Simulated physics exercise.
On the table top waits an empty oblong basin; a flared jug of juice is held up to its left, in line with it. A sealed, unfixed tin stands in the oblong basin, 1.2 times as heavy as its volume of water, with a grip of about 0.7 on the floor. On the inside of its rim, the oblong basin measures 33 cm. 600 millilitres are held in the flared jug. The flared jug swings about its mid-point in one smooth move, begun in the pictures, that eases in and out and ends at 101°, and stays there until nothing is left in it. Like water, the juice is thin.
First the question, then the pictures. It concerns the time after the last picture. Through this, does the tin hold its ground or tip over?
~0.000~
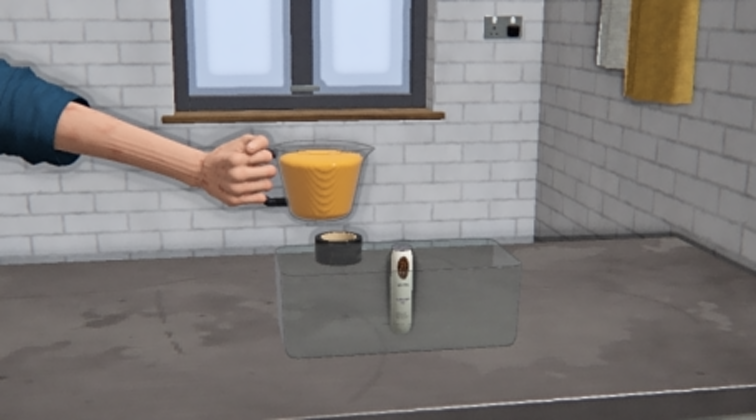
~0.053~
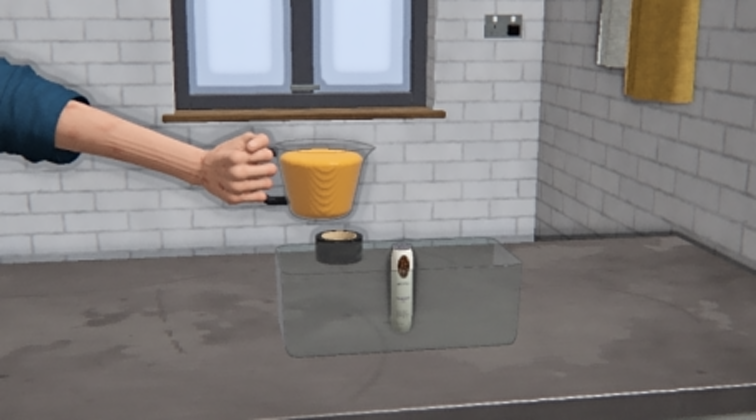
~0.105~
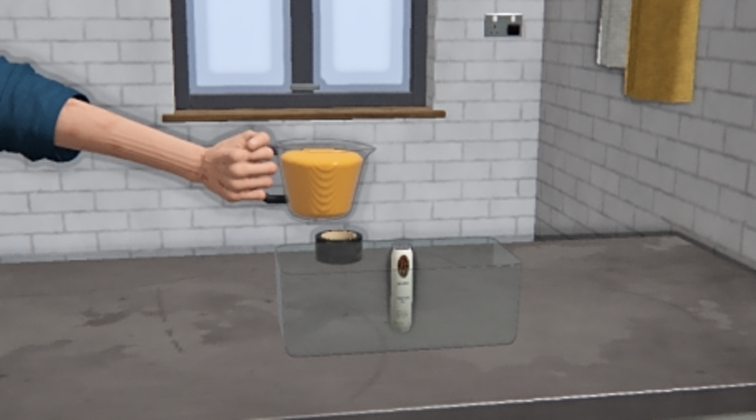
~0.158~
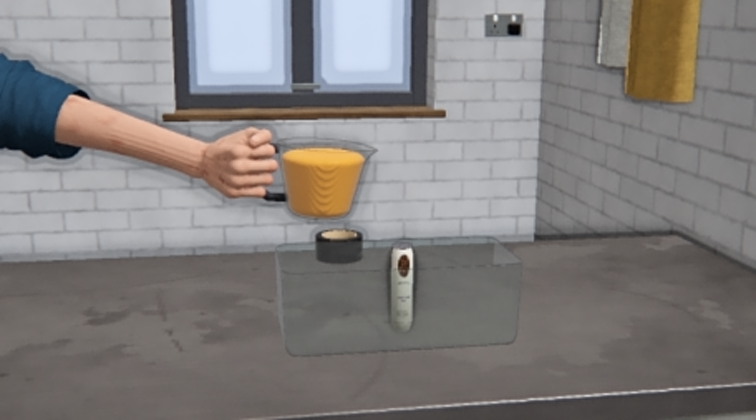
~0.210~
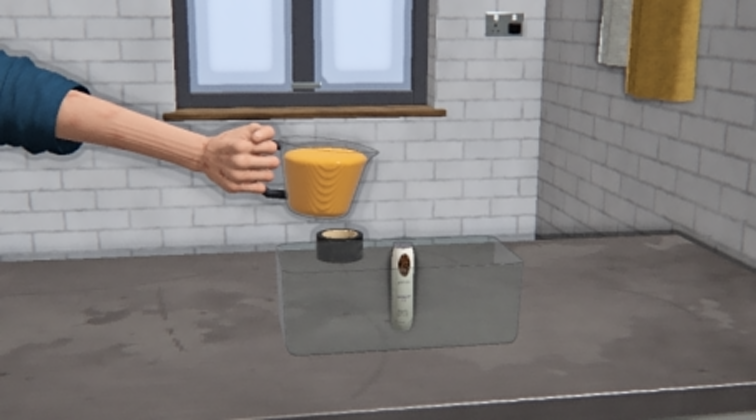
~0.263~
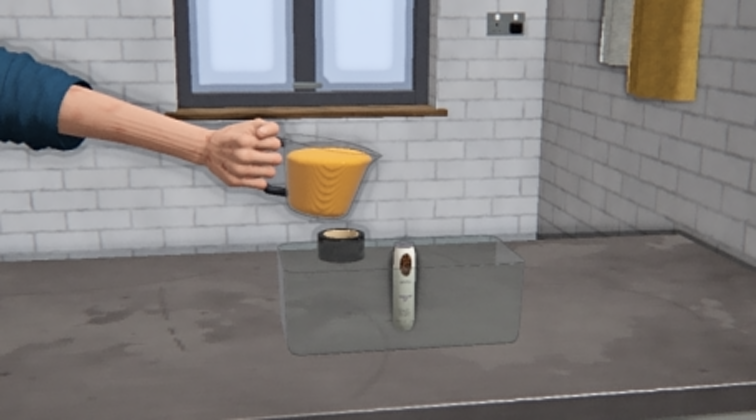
It keels over.
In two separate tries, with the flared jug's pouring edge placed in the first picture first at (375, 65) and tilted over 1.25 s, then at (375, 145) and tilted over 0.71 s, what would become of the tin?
Try 1: Still standing; try 2: Tipped over.
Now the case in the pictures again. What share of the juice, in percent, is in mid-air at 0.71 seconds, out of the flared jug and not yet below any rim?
Near 20 per cent of it all.
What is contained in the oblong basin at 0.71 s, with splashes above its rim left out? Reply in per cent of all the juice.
Roughly 14 percent.
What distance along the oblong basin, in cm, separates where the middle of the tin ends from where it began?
In the end the tin's centre has shifted about 8.0 centimetres.
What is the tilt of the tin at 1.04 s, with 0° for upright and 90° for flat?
Measured tilt, approx.: 0 degrees.
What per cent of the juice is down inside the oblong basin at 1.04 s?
80 per cent or thereabouts.
Then, 0.71 s in, the tilt is 61° and 65 per cent is still to pour; the tin stands where it began.
Then, 1.04 s in, the tilt is 94° and 11 per cent is still to pour; the tin stands where it began.
Then, 1.38 s in, the tilt is 101° and 0 per cent is still to pour; the tin leans 56°.
Then, 1.75 s in, the tilt is 101° and 0 per cent is still to pour; the tin lies on its side.
Finally, the tin lies on its side.
